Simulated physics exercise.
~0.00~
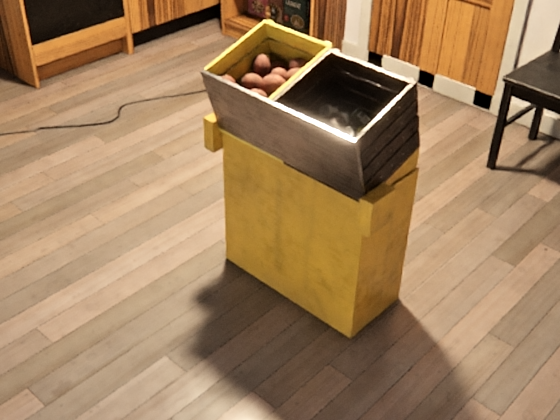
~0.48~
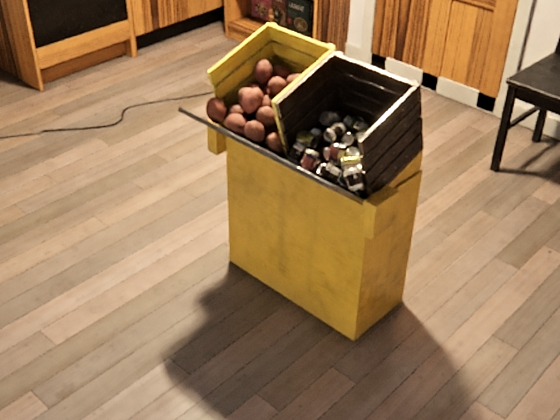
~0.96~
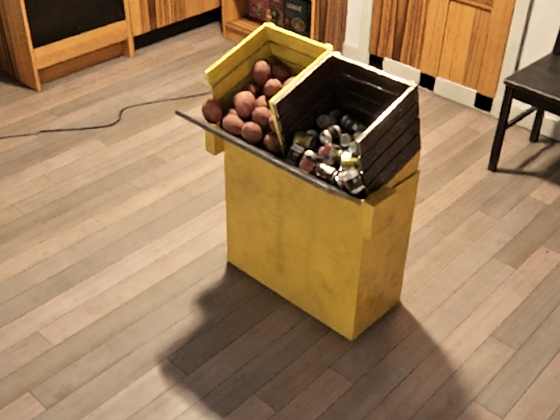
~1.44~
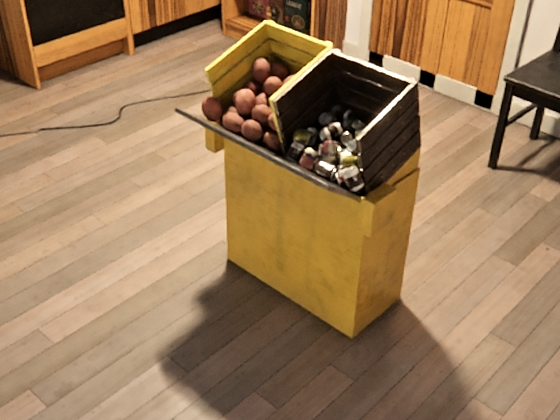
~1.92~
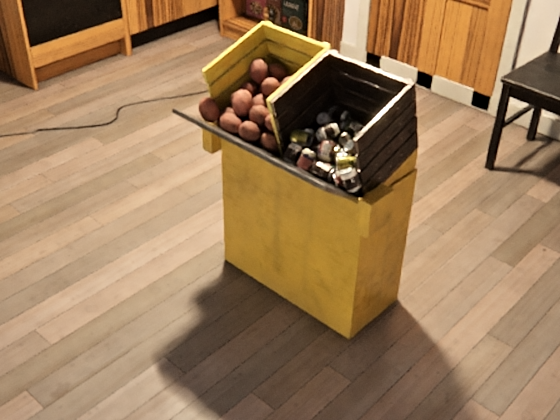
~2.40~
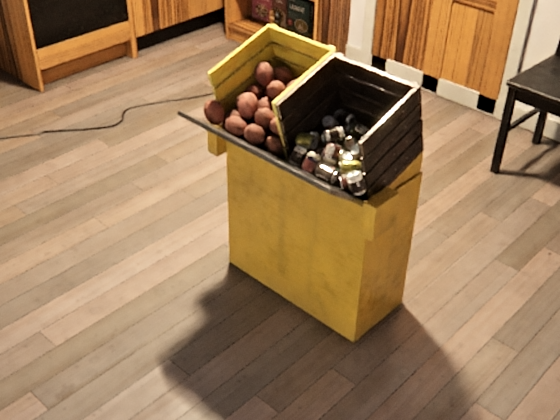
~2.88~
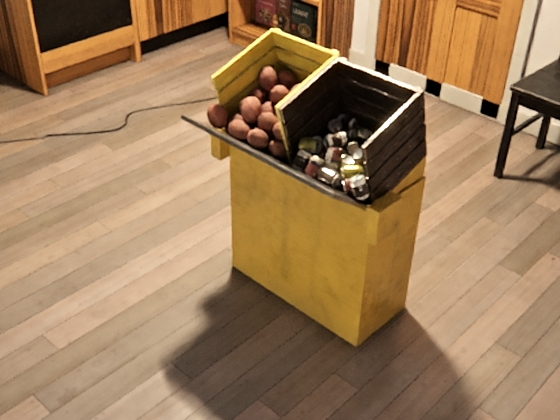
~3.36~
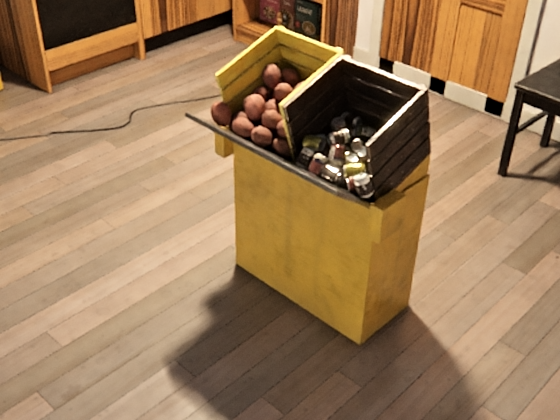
In a room with a plank floor and wooden cabinets, a yellow stand holds two tilted bins side by side, a yellow one with red potatoes and a dark wooden one with mini cans. At first a flap stands across their low front end, closing both. The flap then swings down and stops, jutting out in front like a narrow ledge. The potatoes and cans slump forward toward the opened edge and settle in heaps. The view sways slightly while the flap stays lowered, and at the end both loads remain in their bins, with none on the floor.
